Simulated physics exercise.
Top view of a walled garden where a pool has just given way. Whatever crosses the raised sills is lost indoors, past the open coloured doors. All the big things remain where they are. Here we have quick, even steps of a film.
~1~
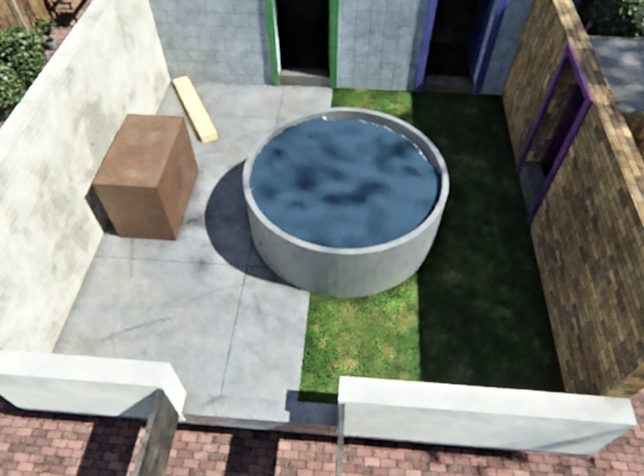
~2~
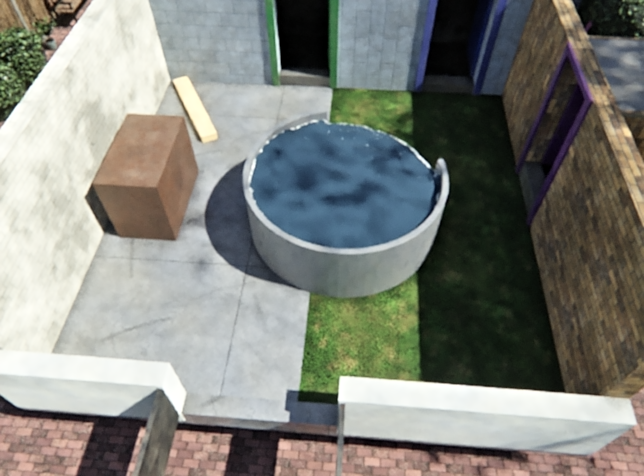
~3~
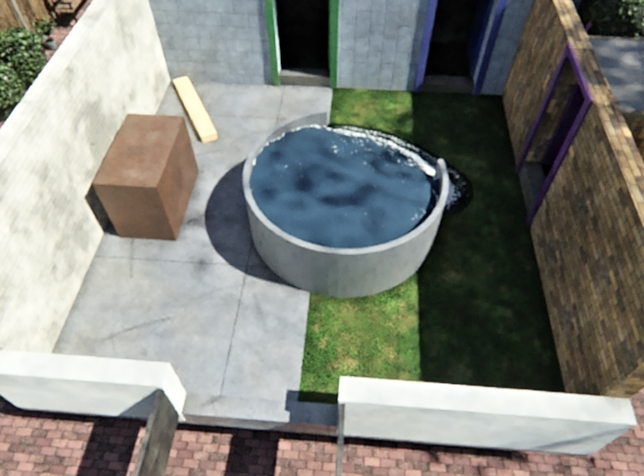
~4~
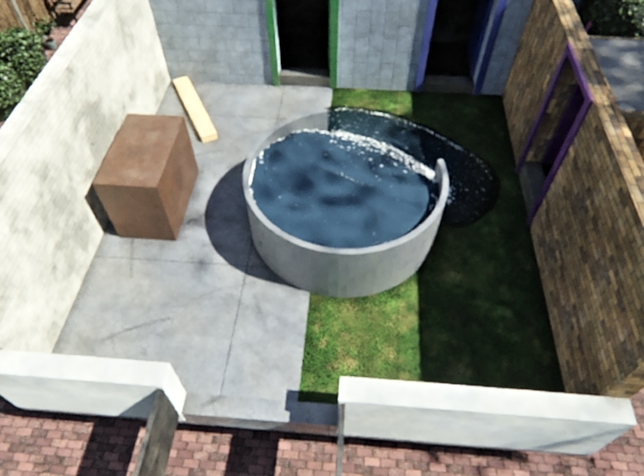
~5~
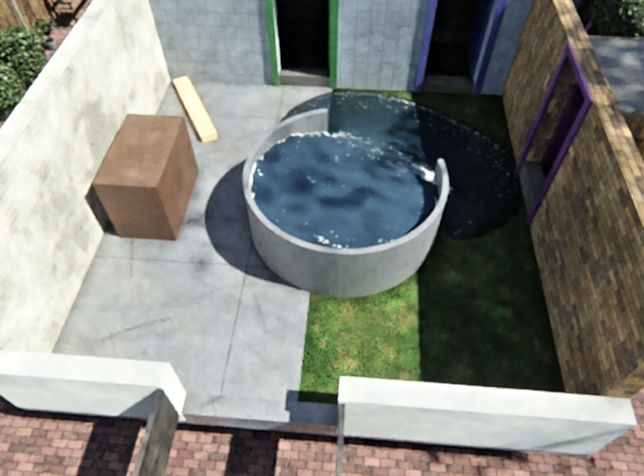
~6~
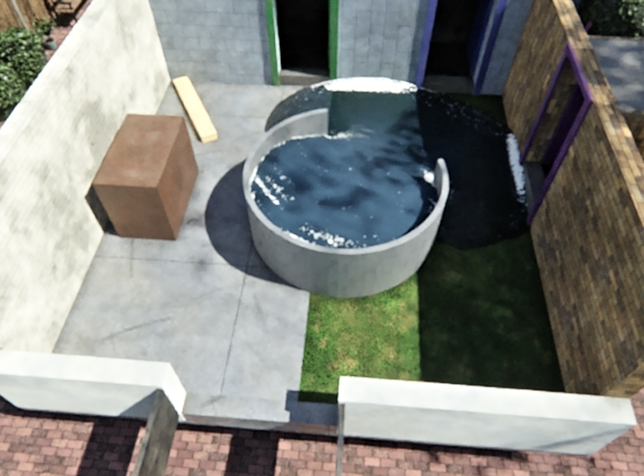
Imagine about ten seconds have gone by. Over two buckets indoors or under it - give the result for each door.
The blue door comes in over. The green door comes in under. The purple door comes in under.
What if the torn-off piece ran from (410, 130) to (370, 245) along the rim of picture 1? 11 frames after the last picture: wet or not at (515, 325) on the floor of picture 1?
That spot ends up inundated.
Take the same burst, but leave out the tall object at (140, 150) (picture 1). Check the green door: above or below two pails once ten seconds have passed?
Green door: Stays below the threshold.
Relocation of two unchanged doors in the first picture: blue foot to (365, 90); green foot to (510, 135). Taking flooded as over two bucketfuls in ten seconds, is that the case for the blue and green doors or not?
Result - the blue exceeds the limit while the green exceeds the limit.
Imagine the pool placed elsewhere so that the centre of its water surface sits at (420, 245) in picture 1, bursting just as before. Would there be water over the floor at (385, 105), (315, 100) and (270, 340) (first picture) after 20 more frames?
I'd call them watered, watered and still dry, in the order asked.
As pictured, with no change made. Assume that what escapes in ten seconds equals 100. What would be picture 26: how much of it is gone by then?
My guess would be around 55 percent.
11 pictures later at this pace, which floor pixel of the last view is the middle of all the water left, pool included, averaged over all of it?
Roughly (385, 161) in the last picture.
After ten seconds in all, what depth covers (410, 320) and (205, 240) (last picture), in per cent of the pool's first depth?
In order: Roughly 10 % and 20 %.
A moment on, water covers 35 % of the floor; the blue door over two buckets in, the green door wet at the sill, nothing in, the purple door wet at the sill, nothing in.
Next, water covers 40 % of the floor; the blue door far over two buckets in, the green door under two buckets in, the purple door wet at the sill, nothing in.
Then, water covers 65 % of the floor; the blue door far over two buckets in, the green door under two buckets in, the purple door wet at the sill, nothing in.
Later, water covers 95 % of the floor; the blue door far over two buckets in, the green door under two buckets in, the purple door wet at the sill, nothing in.
In the end, water covers 95 % of the floor; the blue door far over two buckets in, the green door under two buckets in, the purple door wet at the sill, nothing in.
